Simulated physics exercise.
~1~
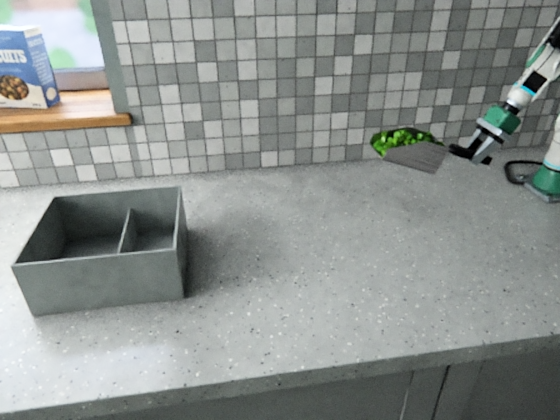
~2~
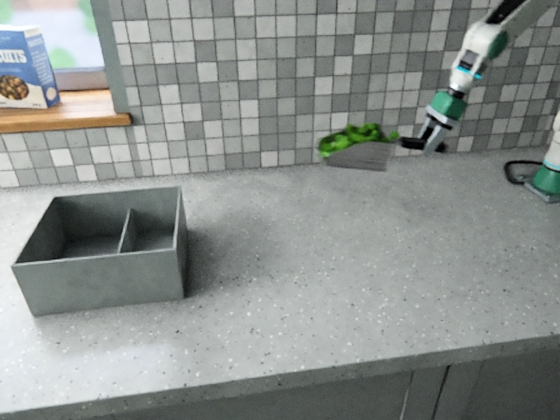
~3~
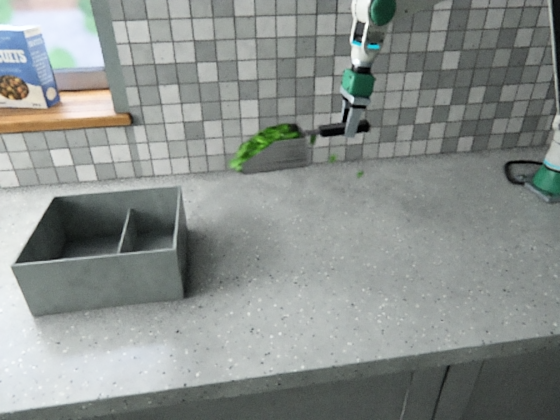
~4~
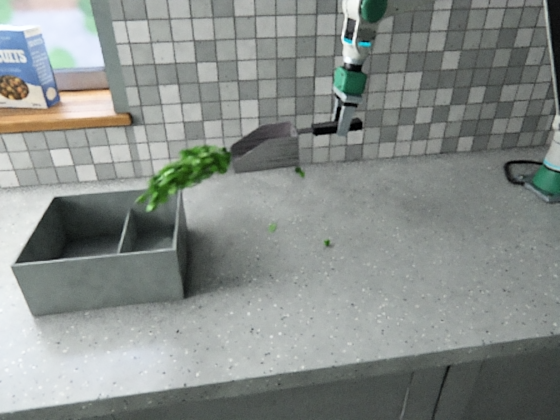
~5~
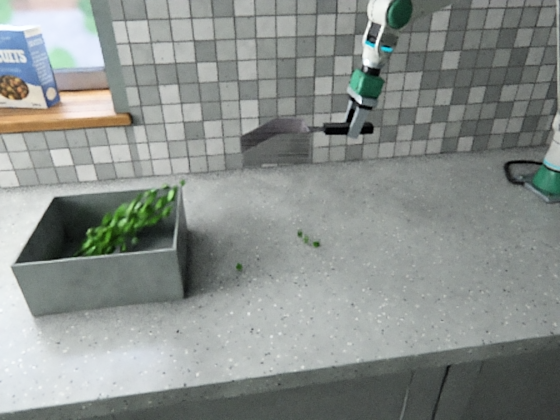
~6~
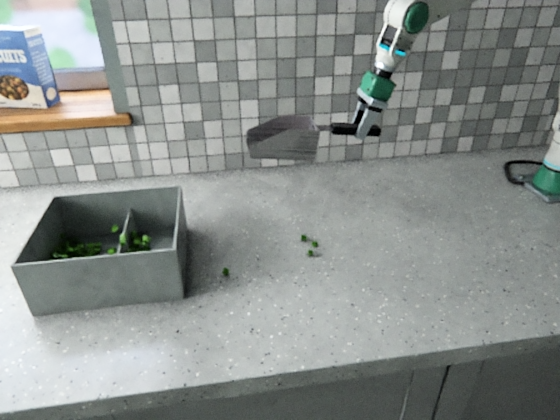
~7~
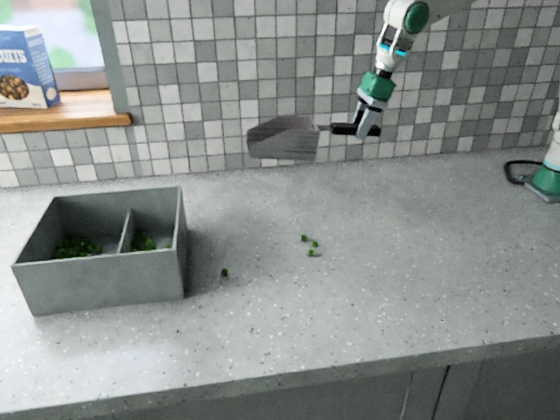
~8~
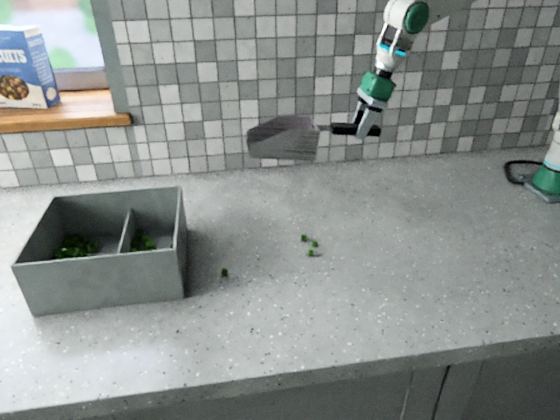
The video shows a robot arm swinging a scoop of green vegetable pieces leftward over a gray countertop and flinging them into a divided gray bin. Most land in the left compartment, some in the right, and a few lie on the counter as the emptied scoop draws back slightly and stops.
